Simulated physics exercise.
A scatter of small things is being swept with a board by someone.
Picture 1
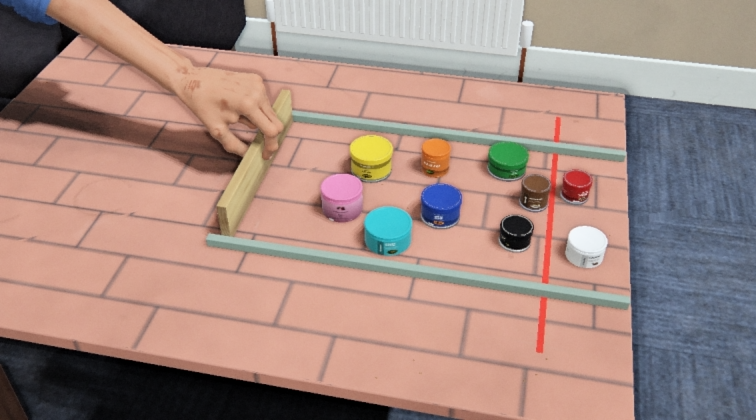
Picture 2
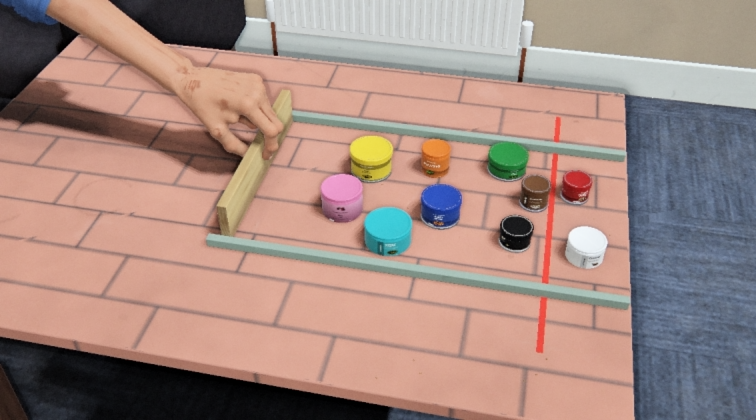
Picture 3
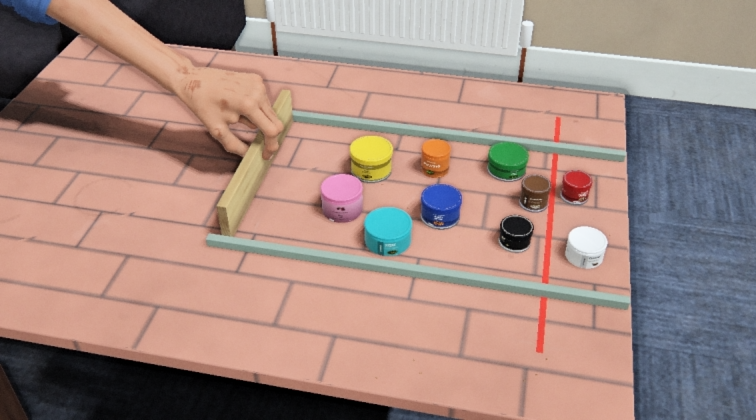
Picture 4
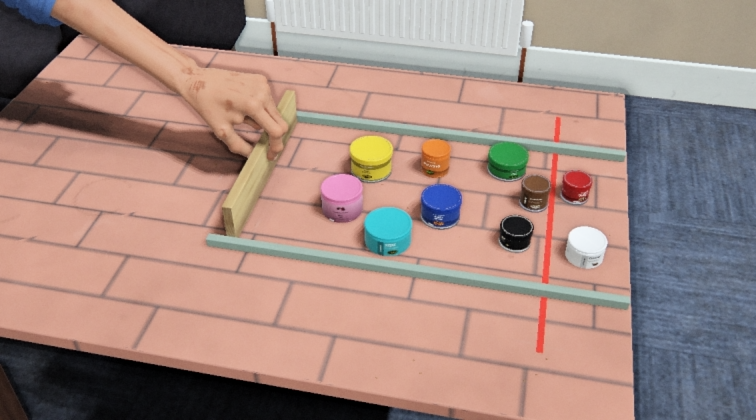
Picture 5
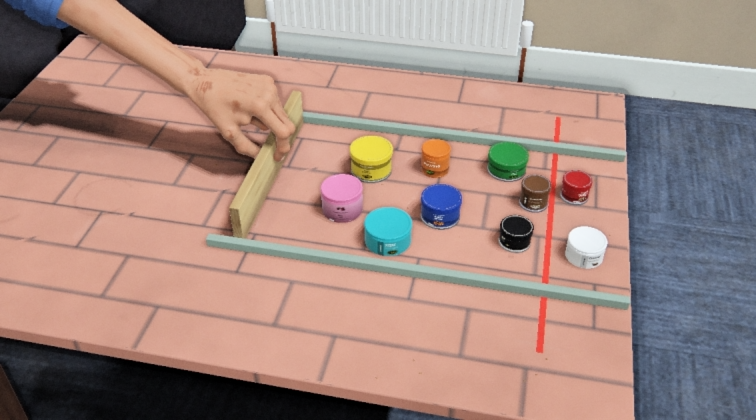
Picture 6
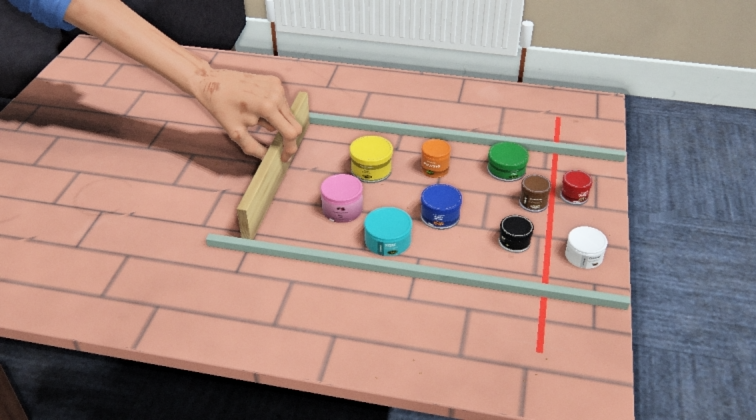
A wooden board held upright by a hand stays almost still, then slides slightly right between two pale green strips on a brick-patterned table, while the colourful pots ahead of it, scattered around a red line, remain in place.
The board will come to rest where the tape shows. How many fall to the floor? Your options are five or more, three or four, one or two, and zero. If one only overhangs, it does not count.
My pick is one or two.
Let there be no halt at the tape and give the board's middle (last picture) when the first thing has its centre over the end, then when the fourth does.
For the first, roughly (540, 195); for the next, roughly (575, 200).
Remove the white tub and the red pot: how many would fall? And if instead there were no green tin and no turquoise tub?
Count of fallen: 0 / 0.
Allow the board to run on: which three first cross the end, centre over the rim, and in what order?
First the white tub, next the red pot, then the brown pot.
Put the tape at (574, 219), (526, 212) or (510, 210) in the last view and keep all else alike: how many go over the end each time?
Tallies in the order given: 3, 0, 0.
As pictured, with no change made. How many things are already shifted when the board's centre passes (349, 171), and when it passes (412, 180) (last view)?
It comes to 2 for the first spot, 5 for the other.
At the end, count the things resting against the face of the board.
The answer is 4.
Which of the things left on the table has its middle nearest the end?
That would be the brown pot.
A little later, none off yet; white tub at rest near (586, 248); red pot at rest near (576, 188); brown pot at rest near (535, 194).
When it is over, the number that fall off is one or two; down, red pot and white tub.
